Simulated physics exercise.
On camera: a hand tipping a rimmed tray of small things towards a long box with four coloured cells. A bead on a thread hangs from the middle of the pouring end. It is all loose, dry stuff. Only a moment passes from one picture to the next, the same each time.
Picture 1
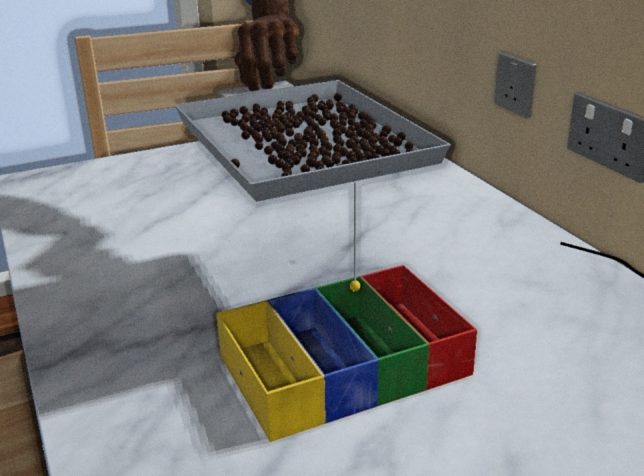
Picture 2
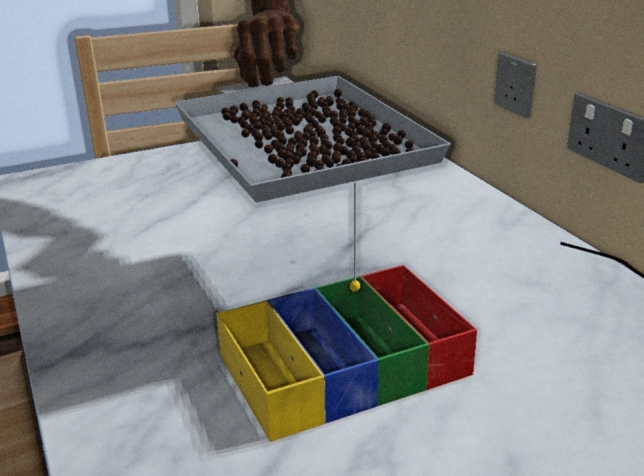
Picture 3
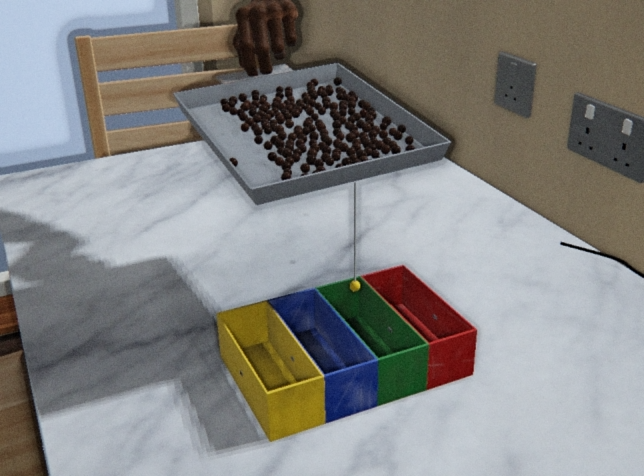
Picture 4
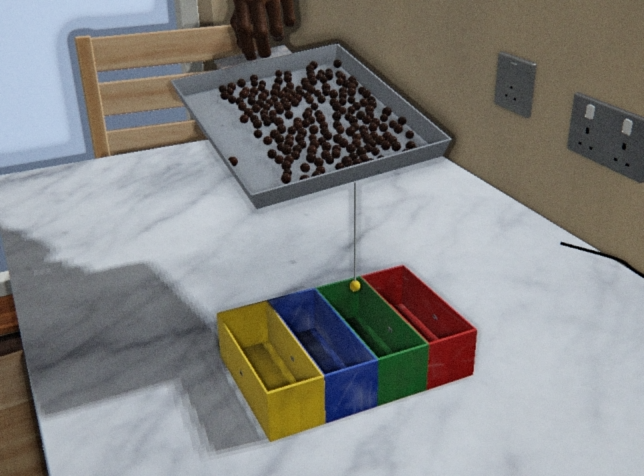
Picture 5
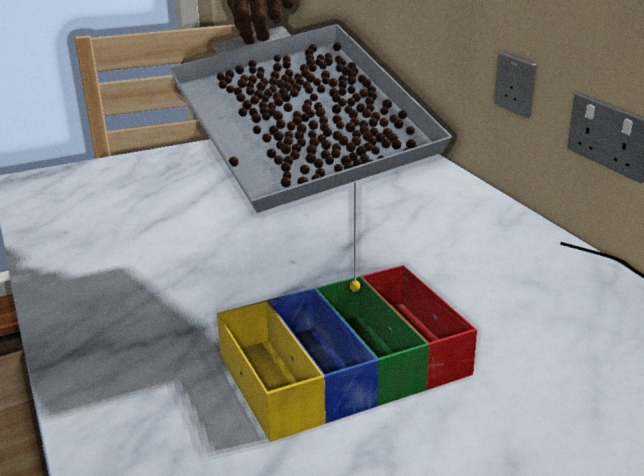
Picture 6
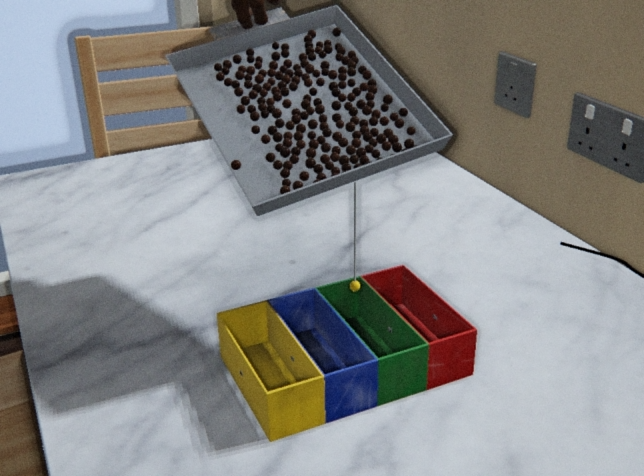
Tray of chocolate balls being tilted by a hand, its far end rising and left front corner dipping, above four coloured cells.
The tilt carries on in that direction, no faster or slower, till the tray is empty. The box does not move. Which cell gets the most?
Fullest: The yellow cell.
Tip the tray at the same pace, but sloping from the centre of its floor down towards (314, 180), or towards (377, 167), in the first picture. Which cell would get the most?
One: Yellow. Two: Red.
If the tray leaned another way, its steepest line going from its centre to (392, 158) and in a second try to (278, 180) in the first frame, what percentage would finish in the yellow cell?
In turn 0 and 70 in a hundred.
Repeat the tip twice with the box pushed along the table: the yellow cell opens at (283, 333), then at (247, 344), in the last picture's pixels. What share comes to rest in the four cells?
Roughly 70 per cent, and 90 per cent.
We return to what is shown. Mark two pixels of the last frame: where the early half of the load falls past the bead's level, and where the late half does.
At about (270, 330), then at (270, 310).
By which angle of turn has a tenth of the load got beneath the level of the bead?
Near 70 degrees.
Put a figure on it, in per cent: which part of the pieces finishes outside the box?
Some 10 per cent.
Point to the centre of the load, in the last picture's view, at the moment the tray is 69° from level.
At about (283, 209).
Soon after the last picture, tray tipped steeply; about two thirds on the tray; a small part in the yellow cell; a stray few in the blue cell; about a quarter falling or outside the box.
A little later, tray tipped past a quarter turn; a stray few on the tray; about two thirds in the yellow cell; about a quarter in the blue cell; a stray few in the green cell; a small part falling or outside the box.
Later still, tray tipped past a quarter turn; about two thirds in the yellow cell; about a quarter in the blue cell; a stray few in the green cell; a small part falling or outside the box.
At rest, tray tipped past a quarter turn; about two thirds in the yellow cell; about a quarter in the blue cell; a stray few in the green cell; none in the red cell; a small part outside the box.
